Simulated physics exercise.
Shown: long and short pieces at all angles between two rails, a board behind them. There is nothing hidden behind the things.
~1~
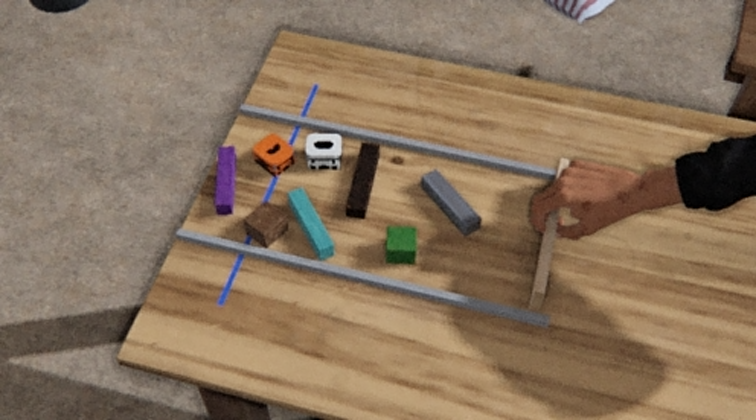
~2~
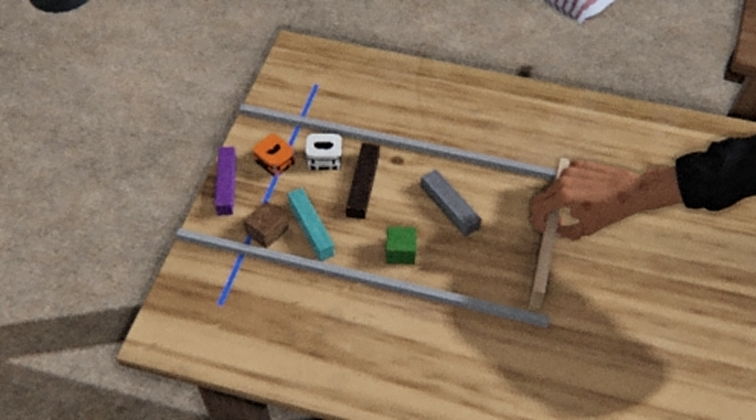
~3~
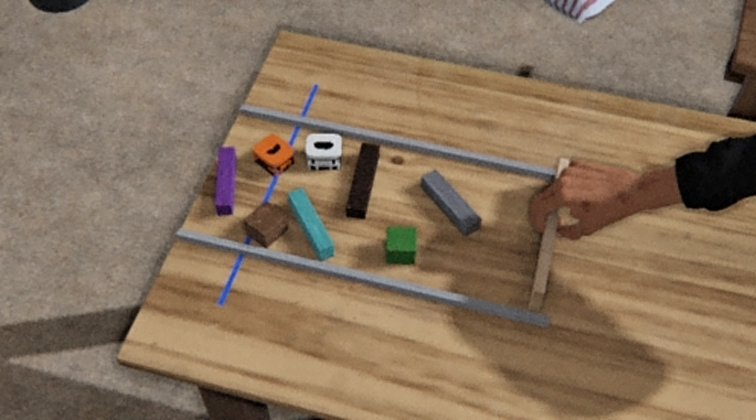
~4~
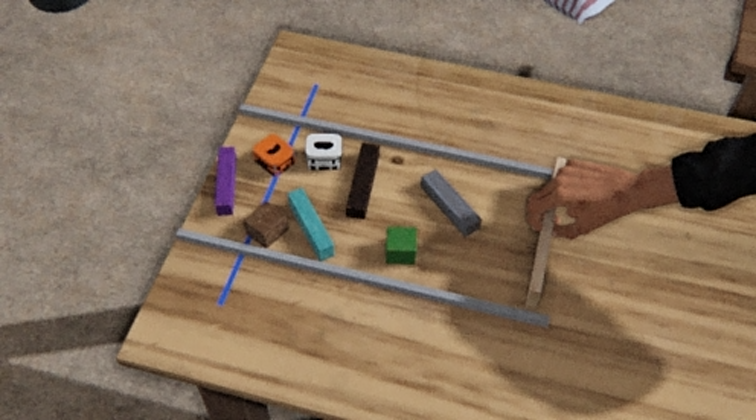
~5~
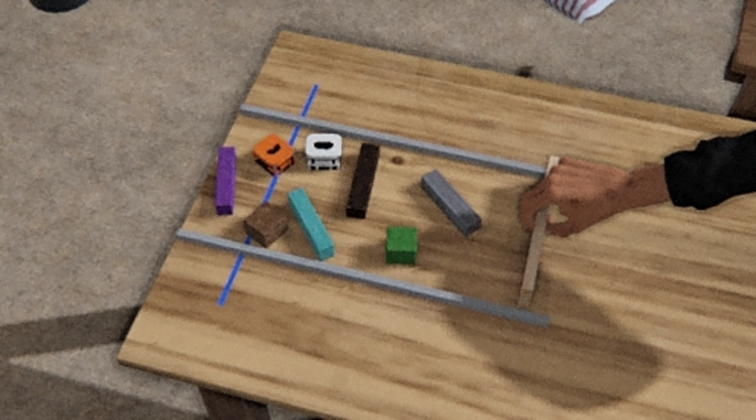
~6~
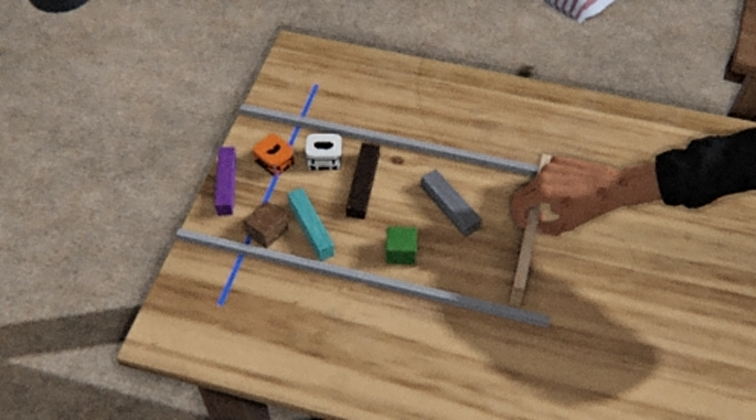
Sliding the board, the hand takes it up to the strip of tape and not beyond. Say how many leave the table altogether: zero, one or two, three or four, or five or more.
I predict the tally of drops will be under three but above nought.
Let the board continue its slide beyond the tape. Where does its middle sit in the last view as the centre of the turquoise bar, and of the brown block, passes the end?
Roughly (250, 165); roughly (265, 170).
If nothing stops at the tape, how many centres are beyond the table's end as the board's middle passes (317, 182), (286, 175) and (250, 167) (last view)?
The numbers past the end are 0, 2 and 4.
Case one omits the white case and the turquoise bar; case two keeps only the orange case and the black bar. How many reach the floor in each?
Tally of falls: 1 for the first try, 0 for the second.
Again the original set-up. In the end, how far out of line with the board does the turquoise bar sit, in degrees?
The angle comes out near 15 degrees.
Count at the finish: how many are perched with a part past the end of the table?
I count 2 overhanging.
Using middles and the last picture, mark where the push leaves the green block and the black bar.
The green block comes to rest at (244, 207), and the black bar comes to rest at (254, 155).
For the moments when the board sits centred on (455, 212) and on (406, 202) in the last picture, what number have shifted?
I count 1 first and 2 after.
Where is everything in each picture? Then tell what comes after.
Purple bar (226, 180); orange case (274, 155); brown block (266, 225); board (549, 233); tape (273, 184), in the first frame.
Orange case (274, 156); board (549, 233), in the second frame.
Brown block (266, 225); grey stick (450, 203), in the third frame.
Purple bar (226, 180); black bar (363, 180), in the fourth frame.
Orange case (274, 156); turquoise bar (311, 224), in the fifth frame.
Purple bar (226, 180); orange case (274, 156); brown block (266, 225); board (530, 229); tape (273, 184), in the sixth frame.
Soon after, none off yet; purple bar at rest near (226, 180); orange case at rest near (274, 156); brown block at rest near (266, 225).
At rest, the number that fall off is one or two; fallen, orange case and purple bar.
